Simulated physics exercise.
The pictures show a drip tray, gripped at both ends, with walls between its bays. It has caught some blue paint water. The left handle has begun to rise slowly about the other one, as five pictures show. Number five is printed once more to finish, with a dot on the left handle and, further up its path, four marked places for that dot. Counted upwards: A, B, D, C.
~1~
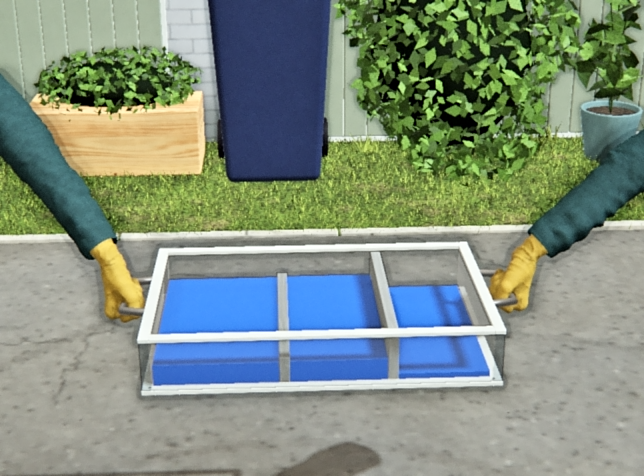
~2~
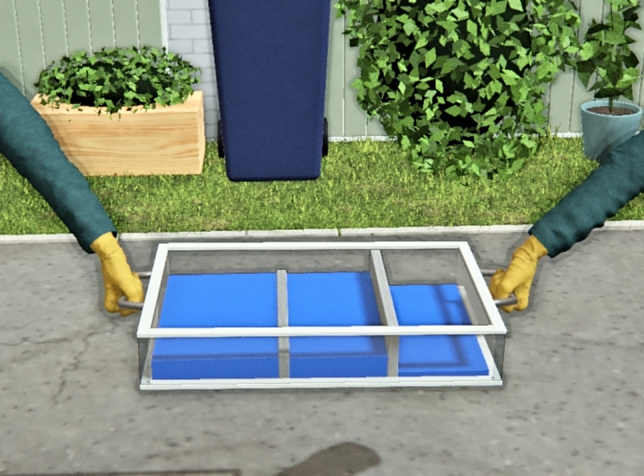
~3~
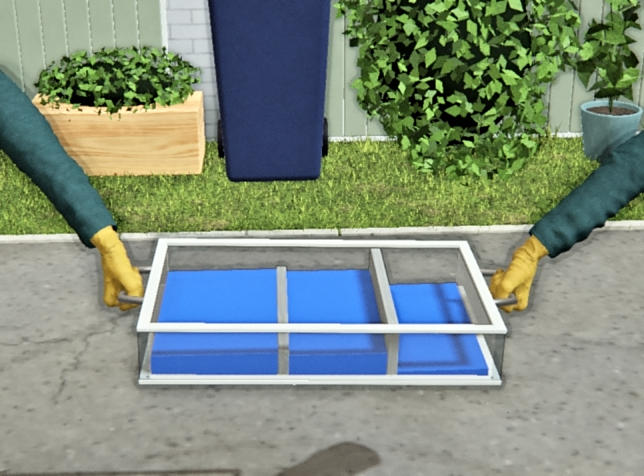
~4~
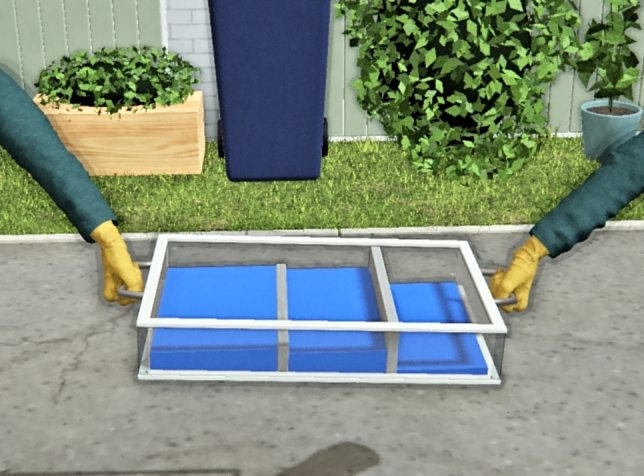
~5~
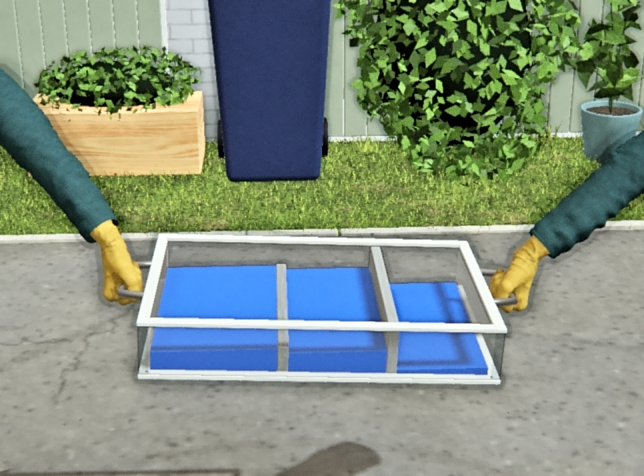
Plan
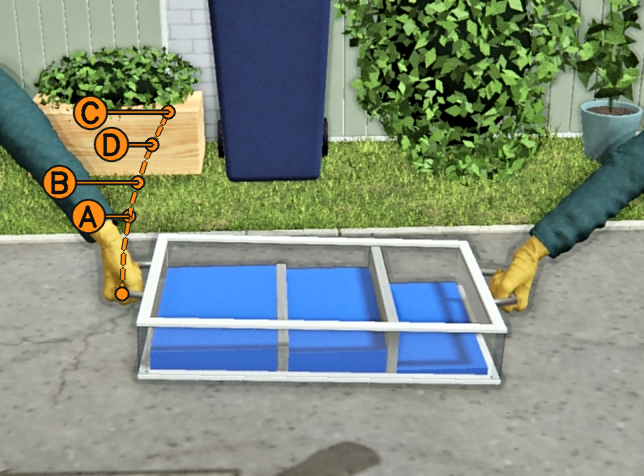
At the start, two gloved hands hold a level, clear-sided tray with three bays of blue liquid, the right bay shallowest, above grey pavement. The left hand slowly raises its end a little, so the tray tilts slightly down to the right. The tilt then stays unchanged, with the liquid still in separate bays.
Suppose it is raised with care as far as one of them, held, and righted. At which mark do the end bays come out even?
B beats the others.
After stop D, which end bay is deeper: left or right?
The right one.
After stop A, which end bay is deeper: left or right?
The left one.
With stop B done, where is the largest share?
The middle bay.
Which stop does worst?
The answer is C.
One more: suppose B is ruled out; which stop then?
A it is.
On the marked copy, A at (128, 216); B at (137, 182); C at (168, 112); D at (151, 144).
With A, the left end bay stands much deeper than the other; nothing spills.
With B, the two end bays stand about equally deep; nothing spills.
With C, the right end bay stands much deeper than the other; nothing spills.
With D, the right end bay stands much deeper than the other; nothing spills.
